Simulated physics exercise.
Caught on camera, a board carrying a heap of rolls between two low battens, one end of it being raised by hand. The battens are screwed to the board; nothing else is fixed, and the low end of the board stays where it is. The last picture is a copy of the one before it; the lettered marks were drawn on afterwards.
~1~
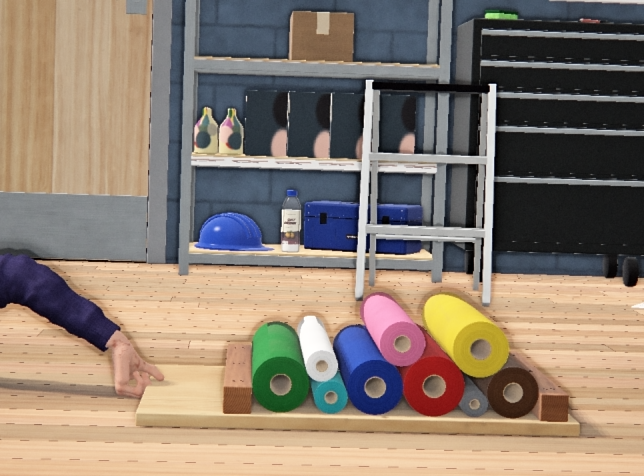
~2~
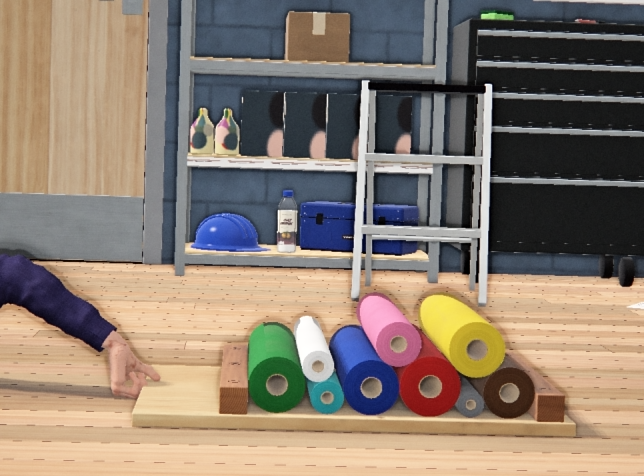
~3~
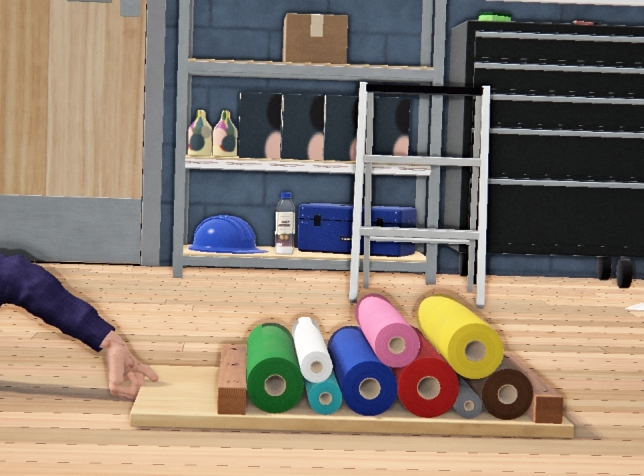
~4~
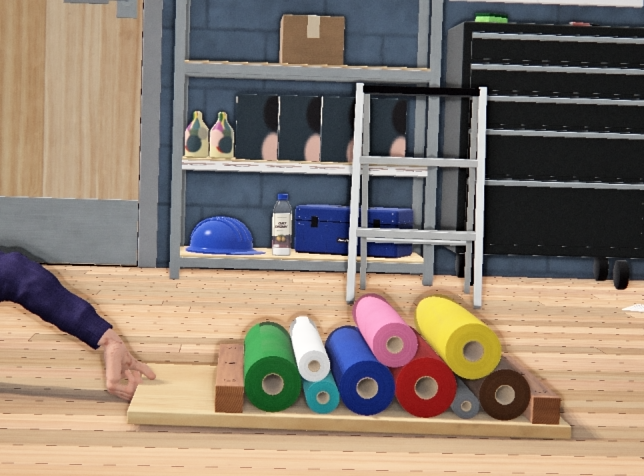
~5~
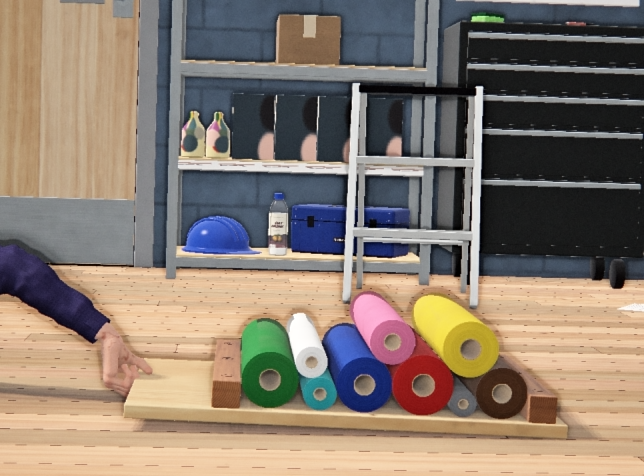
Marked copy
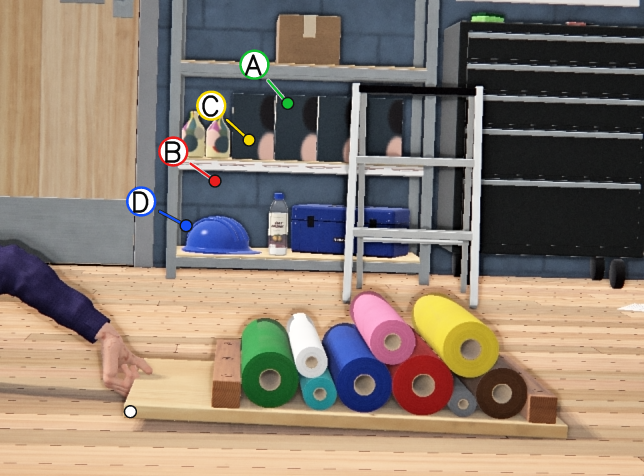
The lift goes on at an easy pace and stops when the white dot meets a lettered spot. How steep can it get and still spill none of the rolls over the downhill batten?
Lift it to B and no more.
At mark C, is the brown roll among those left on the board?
Yes, with C.
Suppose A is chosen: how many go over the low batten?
At A the number is two.
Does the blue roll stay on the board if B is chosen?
Yes, with B.
On the copy, A at (287, 103); B at (215, 181); C at (249, 140); D at (186, 225); the white dot at (130, 412).
On B. First, board at 19°.
Then, board at 34°.
Finally, board at 34°, none over the low batten.
By contrast, A two over the low batten (yellow, pink); C two over the low batten (yellow, pink); D none over the low batten.
